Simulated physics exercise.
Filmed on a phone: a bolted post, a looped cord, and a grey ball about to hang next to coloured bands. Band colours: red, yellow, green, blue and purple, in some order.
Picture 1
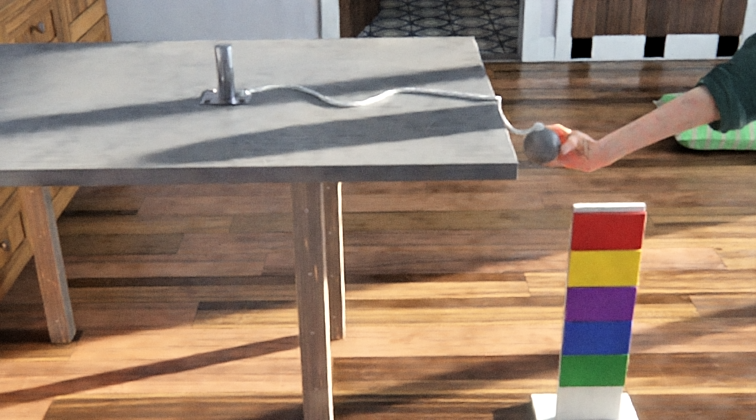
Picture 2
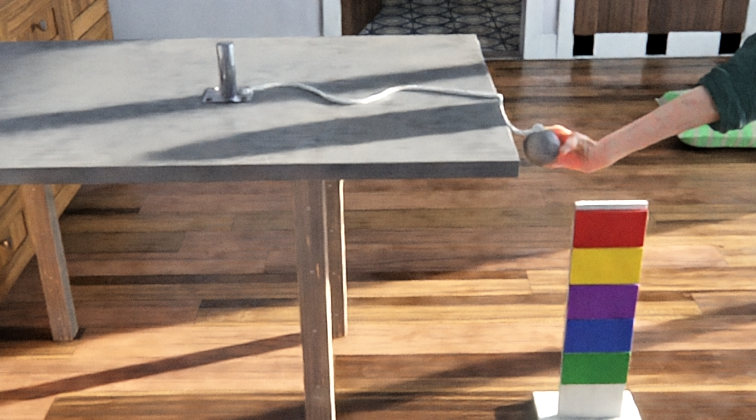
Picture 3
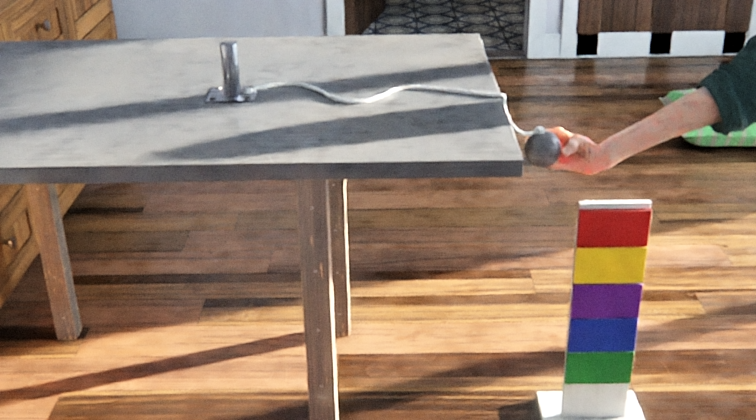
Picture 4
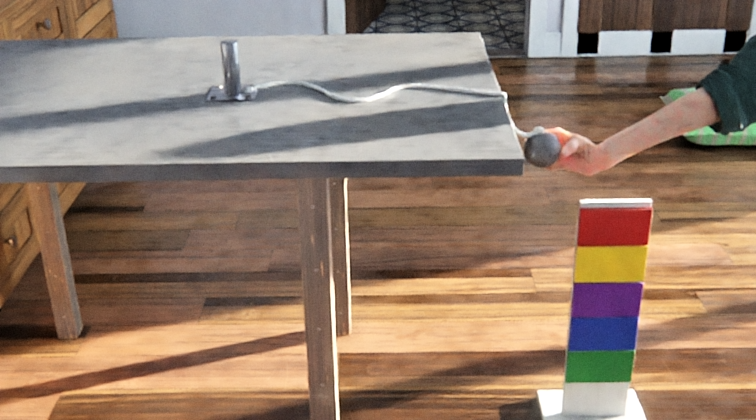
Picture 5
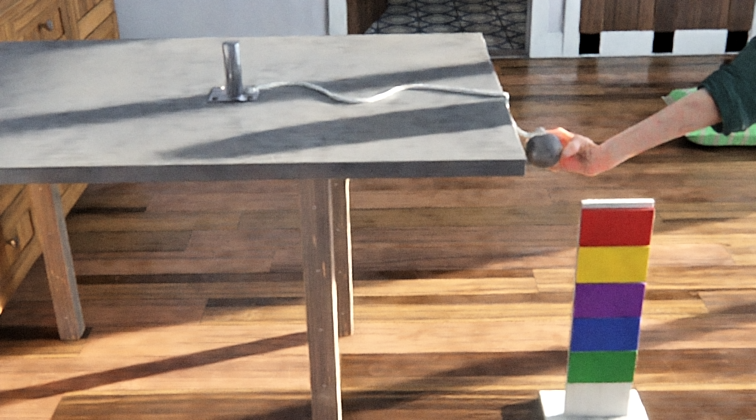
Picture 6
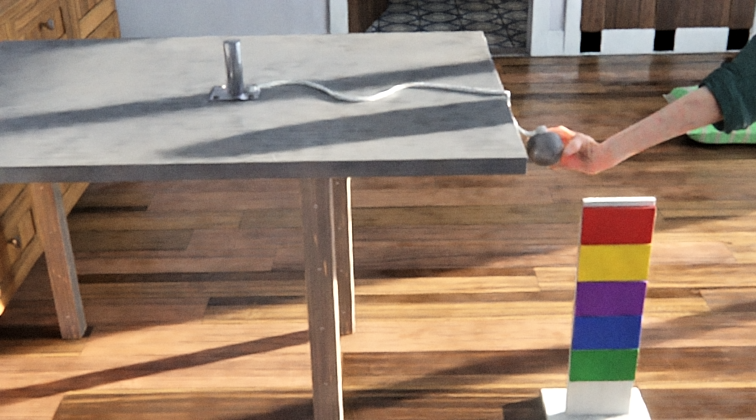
Hand holding a grey ball on a cord almost still at the table's right edge, beside an upright colour-banded board.
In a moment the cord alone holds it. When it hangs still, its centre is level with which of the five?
With red.
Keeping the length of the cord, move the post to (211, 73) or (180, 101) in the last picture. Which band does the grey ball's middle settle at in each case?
Try one - above them all; try two - no band.
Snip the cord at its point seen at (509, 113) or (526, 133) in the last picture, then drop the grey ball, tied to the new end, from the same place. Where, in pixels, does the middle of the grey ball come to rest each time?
You'd find it around (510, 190) the first time and around (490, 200) the second.
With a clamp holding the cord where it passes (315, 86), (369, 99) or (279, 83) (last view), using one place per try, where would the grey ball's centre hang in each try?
Approximately at (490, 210), at (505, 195) and at (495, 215), in that order.
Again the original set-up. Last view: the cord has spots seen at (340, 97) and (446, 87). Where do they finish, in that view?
Near (373, 90) and (500, 90).
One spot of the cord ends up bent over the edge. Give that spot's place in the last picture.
Position: Approx. (452, 88).
Soon after, ball near (465, 208); level with red.
Then, ball near (487, 222); level with red.
At rest, ball near (495, 221); level with red. Its middle rests at the red band.
